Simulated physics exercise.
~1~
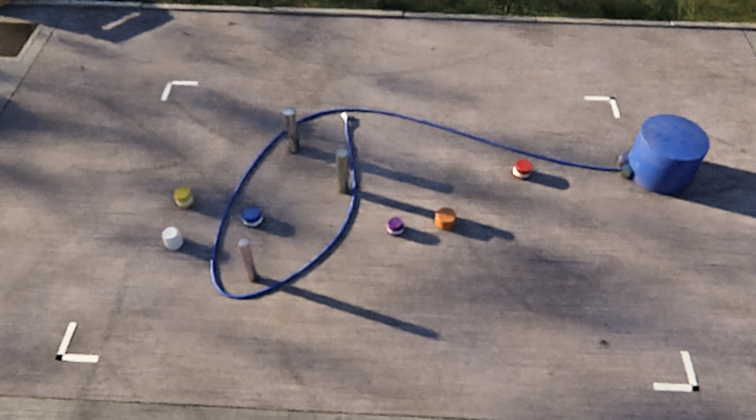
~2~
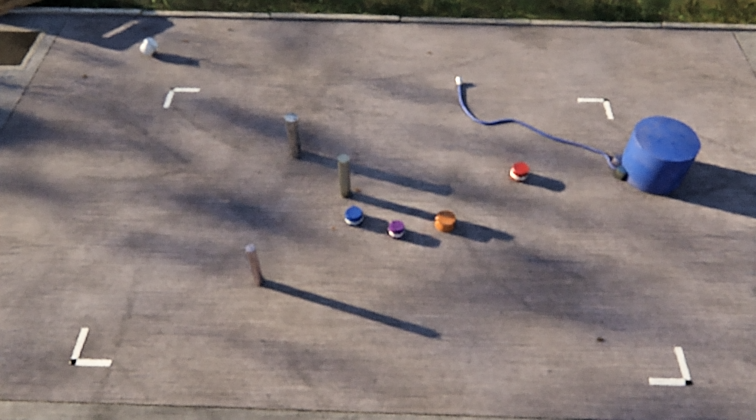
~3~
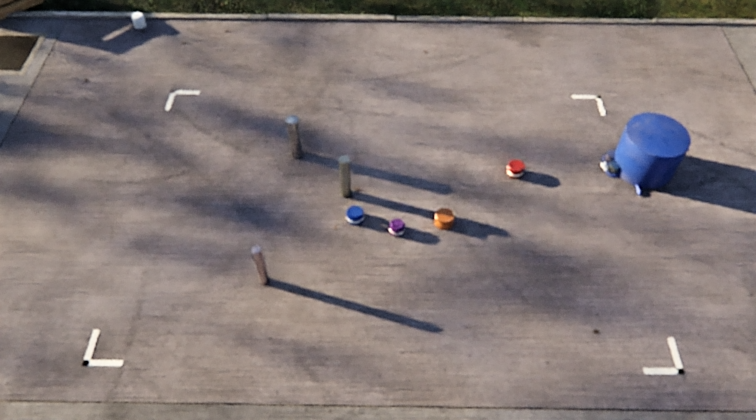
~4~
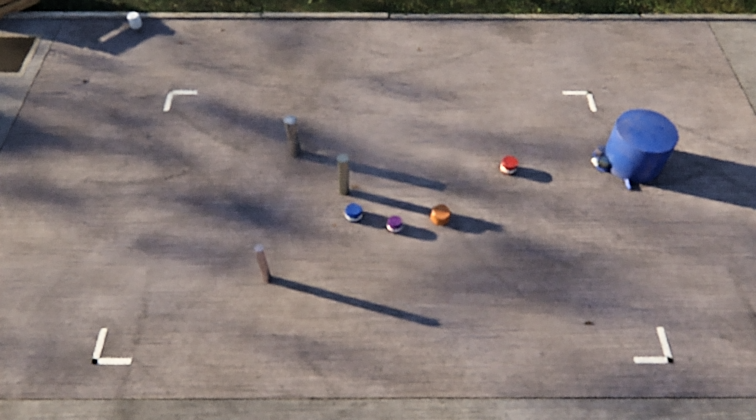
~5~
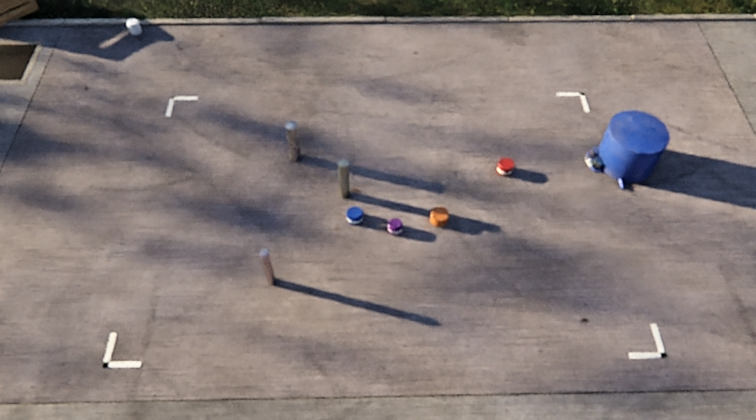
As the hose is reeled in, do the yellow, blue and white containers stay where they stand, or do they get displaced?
All three get displaced. The blue one ends up further right beside the purple one, the white one lies at the upper left, and the yellow one is gone from its spot.
